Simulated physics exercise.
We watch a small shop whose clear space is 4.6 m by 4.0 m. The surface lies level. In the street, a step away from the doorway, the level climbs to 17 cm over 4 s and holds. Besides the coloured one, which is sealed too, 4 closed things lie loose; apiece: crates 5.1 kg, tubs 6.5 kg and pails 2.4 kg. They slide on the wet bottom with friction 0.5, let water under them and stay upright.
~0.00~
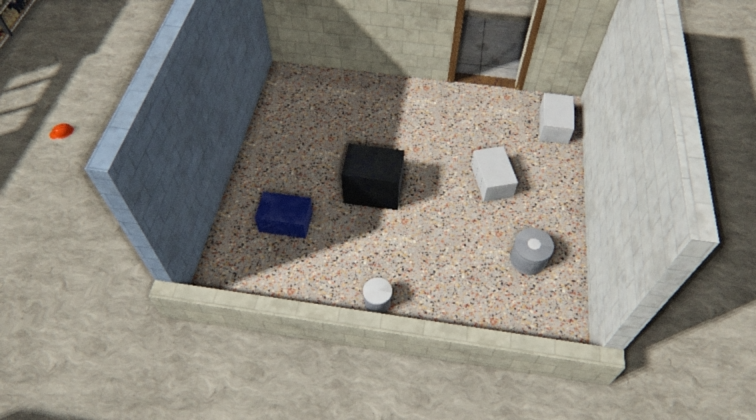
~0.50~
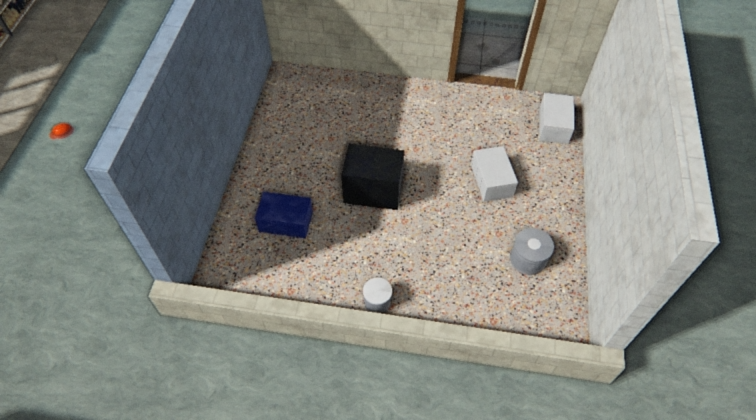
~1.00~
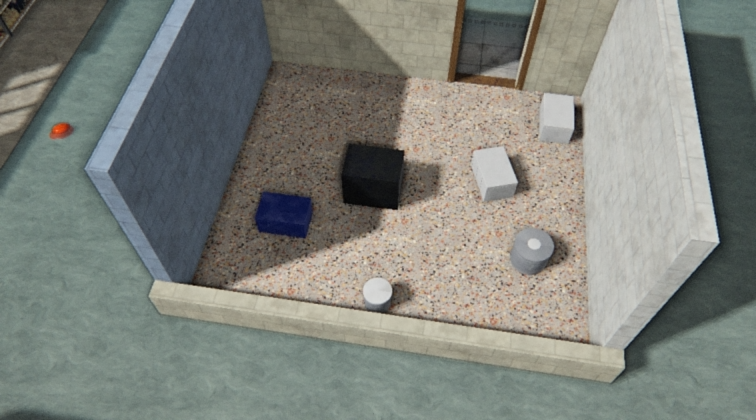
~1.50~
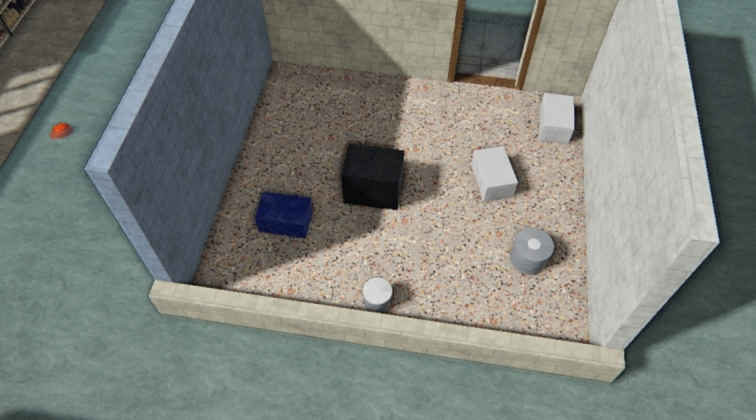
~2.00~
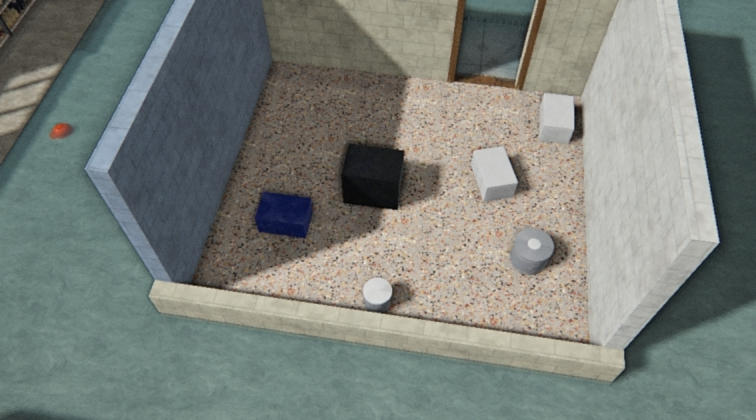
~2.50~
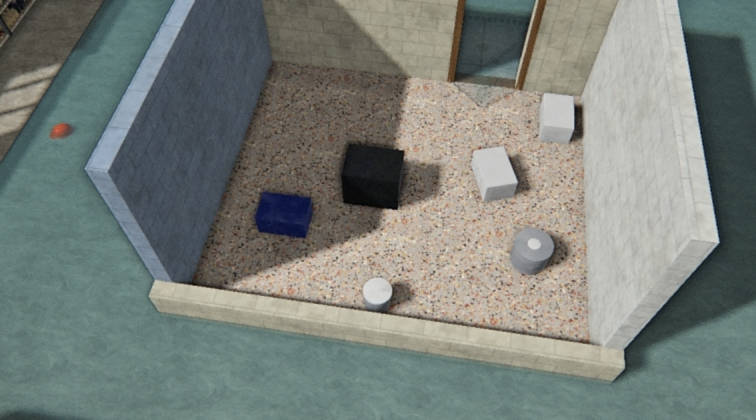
The clip shows a small shop seen from above, with a blue crate and several other containers on its speckled floor, as water spreads over the street outside and then just reaches inside the doorway, while the containers stay still.
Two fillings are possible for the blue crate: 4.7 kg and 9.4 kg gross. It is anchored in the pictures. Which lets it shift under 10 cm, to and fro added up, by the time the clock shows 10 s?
Verdict: The smaller load will do.
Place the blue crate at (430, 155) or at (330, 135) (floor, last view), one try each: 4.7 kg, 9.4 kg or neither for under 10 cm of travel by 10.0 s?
In turn: Neither is enough; the smaller is enough.
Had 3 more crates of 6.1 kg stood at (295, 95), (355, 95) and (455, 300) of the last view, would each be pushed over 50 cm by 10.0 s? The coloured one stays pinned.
In turn: Less, under, past it.
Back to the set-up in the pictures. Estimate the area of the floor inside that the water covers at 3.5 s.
Roughly 2.0 m2.
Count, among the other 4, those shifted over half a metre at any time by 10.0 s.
That makes 3.
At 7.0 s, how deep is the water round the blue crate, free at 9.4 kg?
About 0 cm.
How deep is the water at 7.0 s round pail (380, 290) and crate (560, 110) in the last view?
Roughly 3 and 2 cm.
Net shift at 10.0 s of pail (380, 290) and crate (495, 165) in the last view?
In turn: 140 cm, 250 cm.
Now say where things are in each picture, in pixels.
The first frame shows the blue crate at (283, 208), on the bottom; water covers 0.0 m2; 0 of 5 have shifted.
The second frame shows the blue crate at (283, 208) rests on the ground; water covers 0.0 m2; 0 of 5 have shifted.
The third frame shows the blue crate at (283, 208), on the bottom; 0.0 m2 under water; 0 of 5 have shifted.
The fourth frame shows the blue crate at (283, 208), on the bottom; 0.0 m2 under water; 0 of 5 have shifted.
The fifth frame shows the blue crate at (283, 208), on the bottom; water covers 0.0 m2; 0 of 5 have shifted.
The sixth frame shows the blue crate at (283, 208), on the bottom; 0.2 m2 under water; 0 of 5 have shifted.
After 3.5 s the blue crate would be 0 cm from its start with 4.7 kg and 0 cm from its start with 9.4 kg; 0 cm of water round it then.
After 4.5 s the blue crate would be 0 cm from its start with 4.7 kg and 0 cm from its start with 9.4 kg; 0 cm of water round it then.
After 7.0 s the blue crate would be 0 cm from its start with 4.7 kg and 0 cm from its start with 9.4 kg; 0 cm of water round it then.
After 10.0 s the blue crate would be 0 cm from its start with 4.7 kg and 0 cm from its start with 9.4 kg; 2 cm of water round it then.
